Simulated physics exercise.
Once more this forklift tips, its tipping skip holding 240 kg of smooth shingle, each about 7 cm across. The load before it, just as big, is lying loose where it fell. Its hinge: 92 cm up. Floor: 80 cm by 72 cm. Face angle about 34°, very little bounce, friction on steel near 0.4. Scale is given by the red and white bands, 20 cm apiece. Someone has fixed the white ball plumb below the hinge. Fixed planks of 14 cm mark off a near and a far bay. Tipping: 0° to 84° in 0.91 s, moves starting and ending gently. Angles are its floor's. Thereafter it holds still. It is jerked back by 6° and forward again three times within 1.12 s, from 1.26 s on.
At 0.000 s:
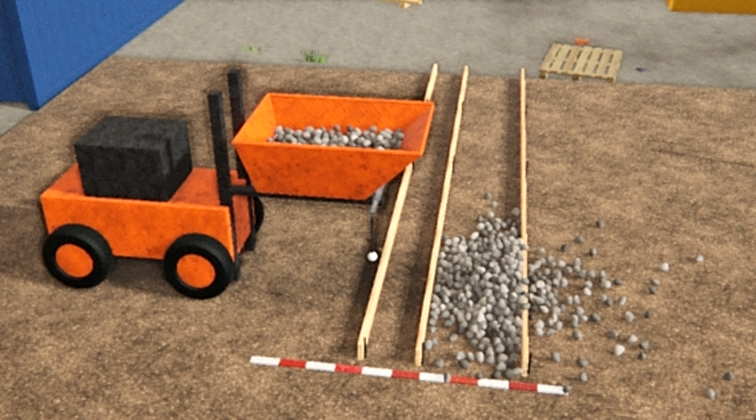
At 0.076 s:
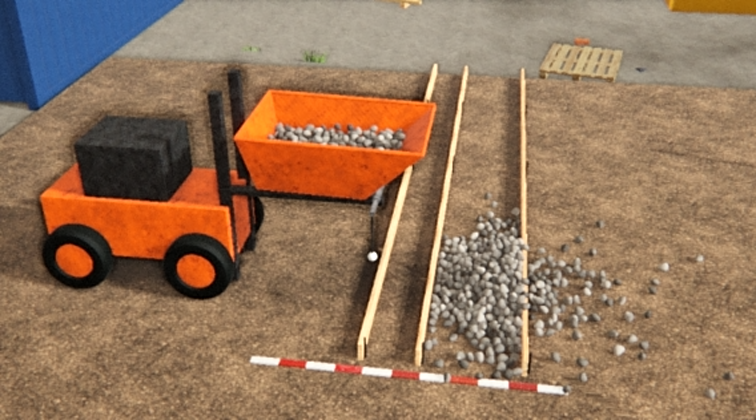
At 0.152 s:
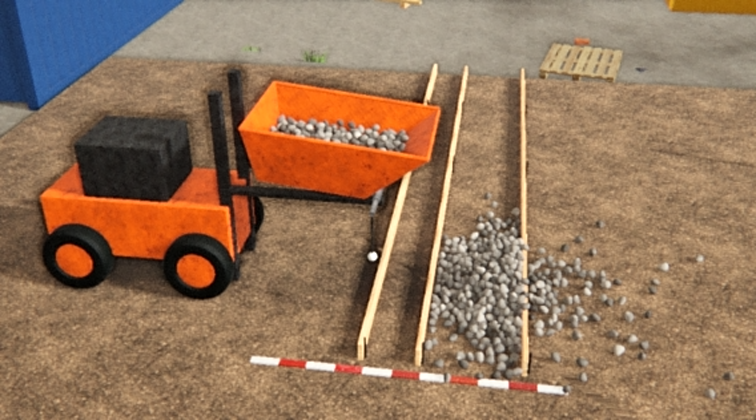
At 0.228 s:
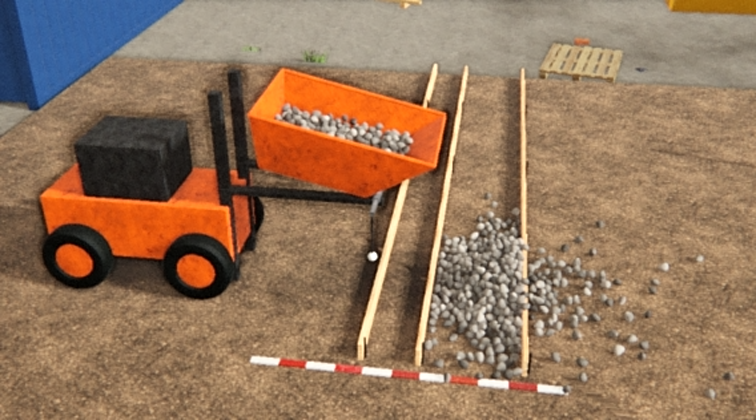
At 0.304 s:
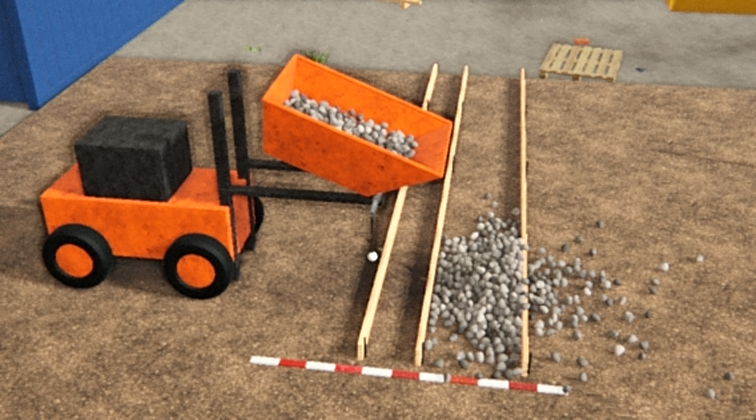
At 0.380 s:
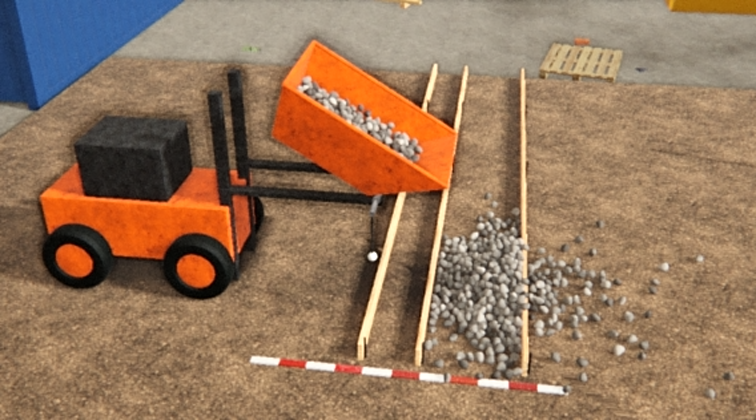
The orange skip on a small forklift tilts steadily down to the right, carrying grey stones.
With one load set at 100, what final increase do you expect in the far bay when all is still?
Close to 53 parts in a hundred.
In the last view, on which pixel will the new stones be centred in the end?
Around (510, 284).
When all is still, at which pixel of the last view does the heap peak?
It ends up around (495, 263) in the last picture.
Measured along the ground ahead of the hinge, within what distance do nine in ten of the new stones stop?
I'd say close to 190 centimetres ahead of it.
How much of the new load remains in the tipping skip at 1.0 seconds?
Estimate: 70 % remaining inside, roughly.
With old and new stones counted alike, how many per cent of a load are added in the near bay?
Approximately 0 parts per hundred.
After 0.7 s the floor is at 71°; in per cent of one load, 100 in the tipping skip, 86 in the far bay, 14 past the last board; the foremost stones are at (674, 312).
After 1.0 s the floor is at 84°; in per cent of one load, 70 in the tipping skip, 116 in the far bay, 14 past the last board; the foremost stones are at (674, 312).
After 2.8 s the floor is at 84°; in per cent of one load, 0 in the tipping skip, 138 in the far bay, 62 past the last board; the foremost stones are past the picture's edge.
After 5.2 s the floor is at 84°; in per cent of one load, 0 in the tipping skip, 138 in the far bay, 62 past the last board; the foremost stones are past the picture's edge. Net gain in the far bay, 53.
